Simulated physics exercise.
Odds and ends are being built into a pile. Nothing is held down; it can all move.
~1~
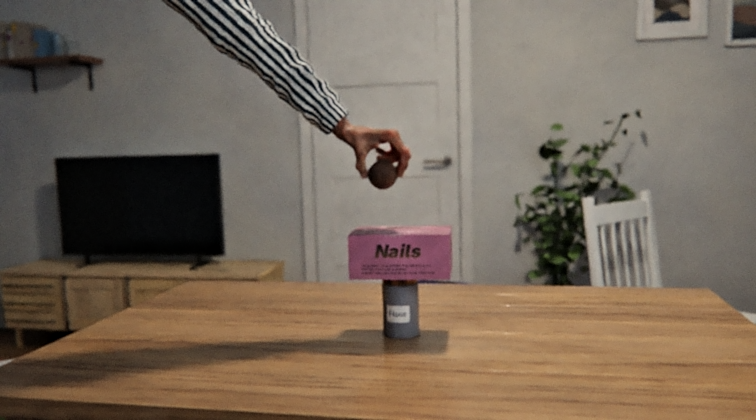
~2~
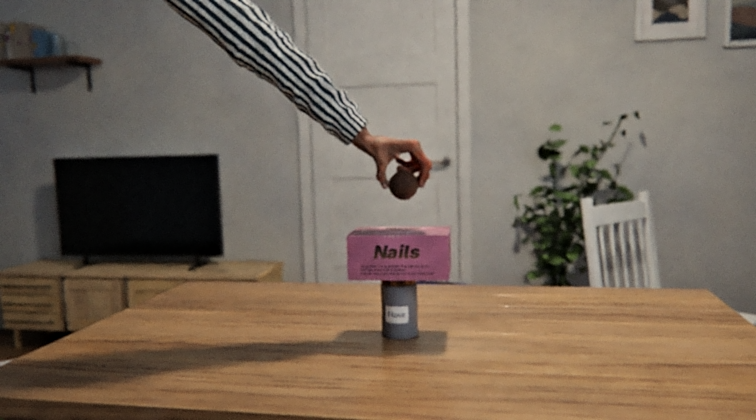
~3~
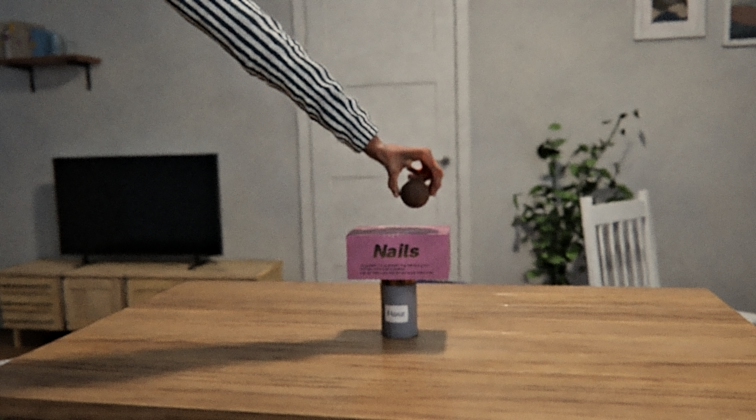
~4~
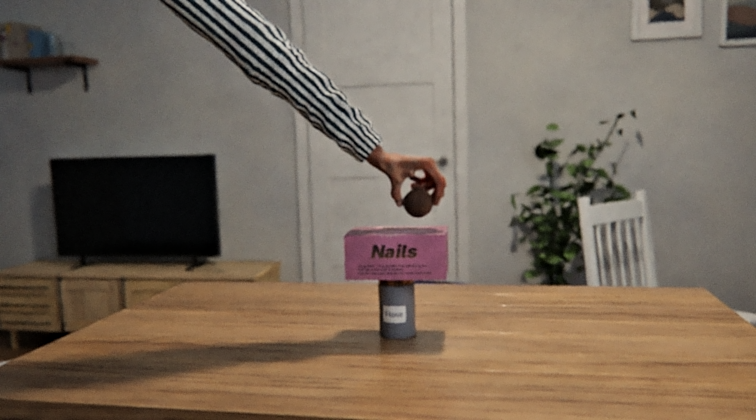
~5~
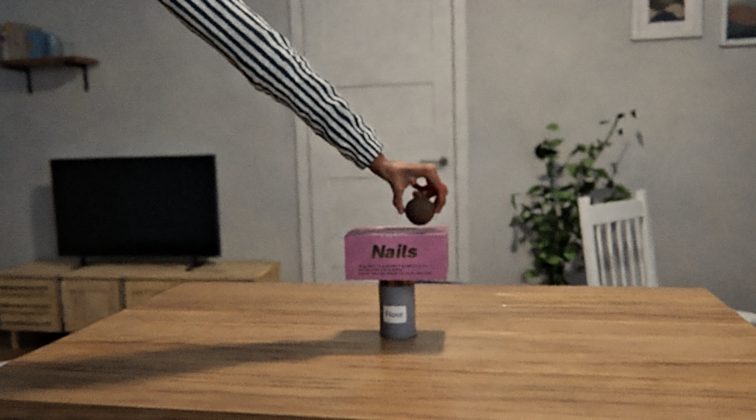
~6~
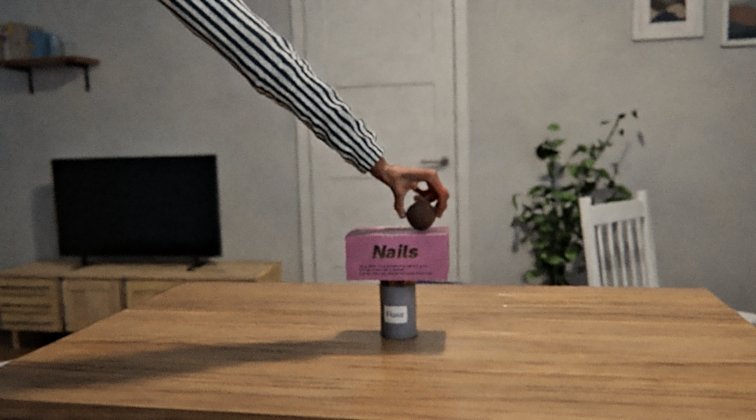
An arm in a black-and-white striped sleeve reaches in from the upper left over a wooden table, seen from the front in a grey-walled room. A pink box labelled "Nails" sits on a small grey jar near the middle, with a dark television behind at left and a plant and white chair at right. The hand carries a brown onion rightward and down to the box's top, right of its centre, still holding it.
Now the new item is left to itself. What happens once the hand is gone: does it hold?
Nothing comes down.
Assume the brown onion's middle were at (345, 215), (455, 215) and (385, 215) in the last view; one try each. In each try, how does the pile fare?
Case one: It topples; case two: It topples; case three: It stands firm.
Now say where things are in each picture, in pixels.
Still above its spot; brown onion (383, 175); grey jar (401, 304), in the first picture.
Still above its spot; brown onion (404, 185); grey jar (399, 304), in the second picture.
Still above its spot; brown onion (415, 193); grey jar (399, 303), in the third picture.
Still above its spot; brown onion (418, 203); grey jar (397, 304), in the fourth picture.
Still above its spot; brown onion (420, 211); grey jar (397, 304), in the fifth picture.
In place under the hand; brown onion (421, 215); grey jar (398, 304), in the sixth picture.
Then, 1.00 s on from there, no change.
Then, 2.10 s on from there, brown onion resting near (422, 216).
In the end, all 3 unmoved. At the end, from the last picture's camera, brown onion near (423, 216). The pile stays up.
